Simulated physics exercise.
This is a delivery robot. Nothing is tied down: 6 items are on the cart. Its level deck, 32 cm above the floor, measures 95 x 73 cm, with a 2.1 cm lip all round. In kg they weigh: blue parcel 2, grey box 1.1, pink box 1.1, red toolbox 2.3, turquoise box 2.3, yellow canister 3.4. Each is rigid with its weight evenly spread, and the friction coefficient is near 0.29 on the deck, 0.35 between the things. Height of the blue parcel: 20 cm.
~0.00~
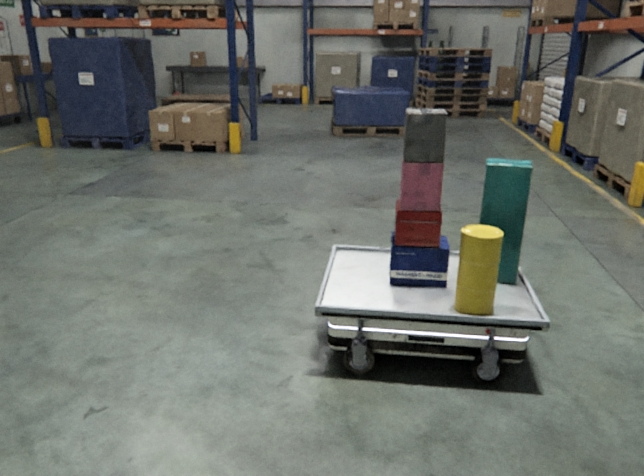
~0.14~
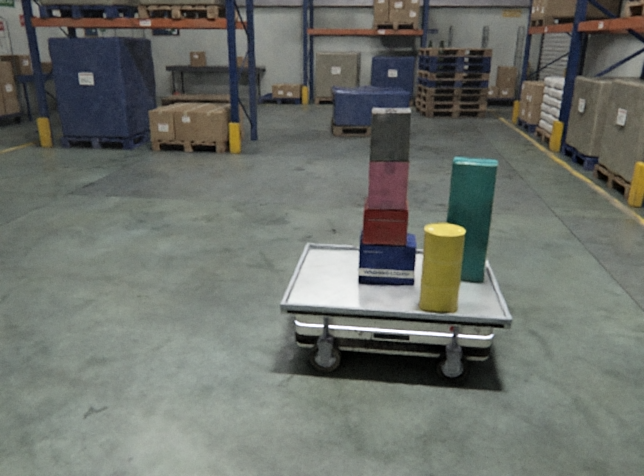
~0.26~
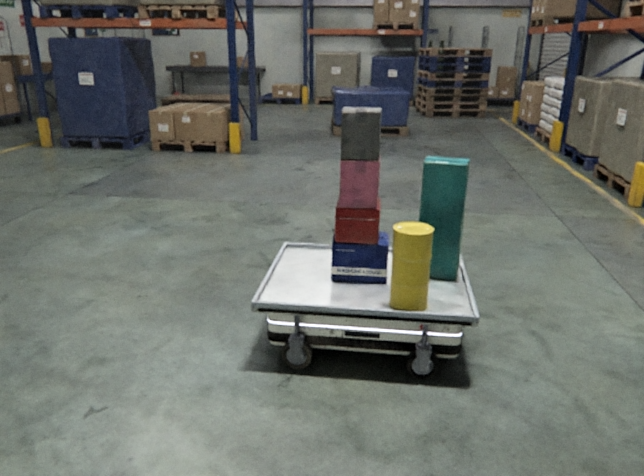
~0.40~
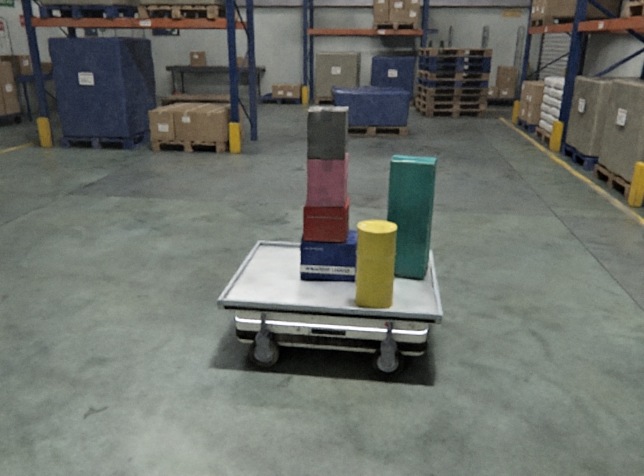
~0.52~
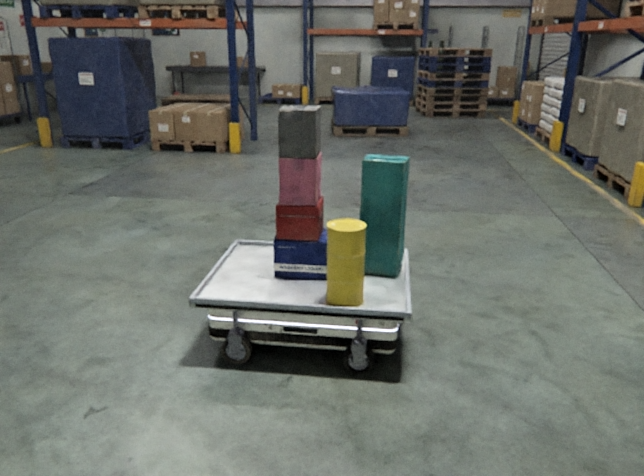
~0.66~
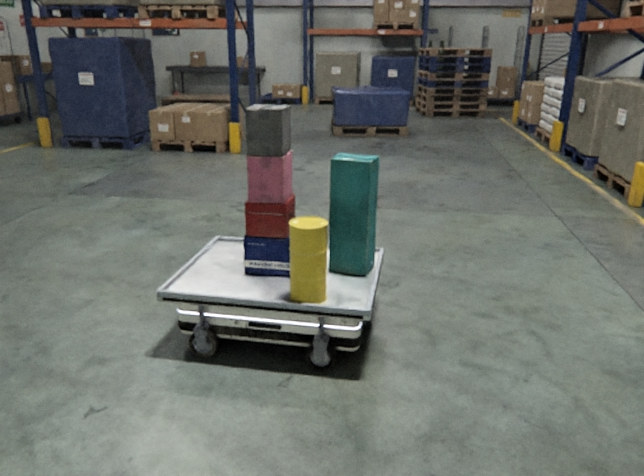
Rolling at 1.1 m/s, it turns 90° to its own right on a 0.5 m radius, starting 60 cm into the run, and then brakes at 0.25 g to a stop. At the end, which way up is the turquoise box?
The turquoise box keeps standing.
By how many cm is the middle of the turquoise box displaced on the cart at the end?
Some 0 cm.
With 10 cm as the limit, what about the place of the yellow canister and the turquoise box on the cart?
The yellow canister stays put; the turquoise box keeps its place.
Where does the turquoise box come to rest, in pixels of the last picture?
Around (282, 177).
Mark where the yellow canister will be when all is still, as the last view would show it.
Near (232, 186).
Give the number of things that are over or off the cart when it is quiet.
In all, 4.
After 1.16 s, cart has run 128 cm, turned 60°; grey box leaning 7°; pink box leaning 7°; red toolbox leaning 7°.
After 1.66 s, cart has run 181 cm, turned 90°; grey box and pink box now off the cart; red toolbox leaning 53°; blue parcel leaning 52°.
At rest (2.4 s), off the cart and tipped over, grey box, pink box and red toolbox; tipped over on the cart, blue parcel; the other 2 in place, give or take 10 cm. In the last view, turquoise box near (282, 177).
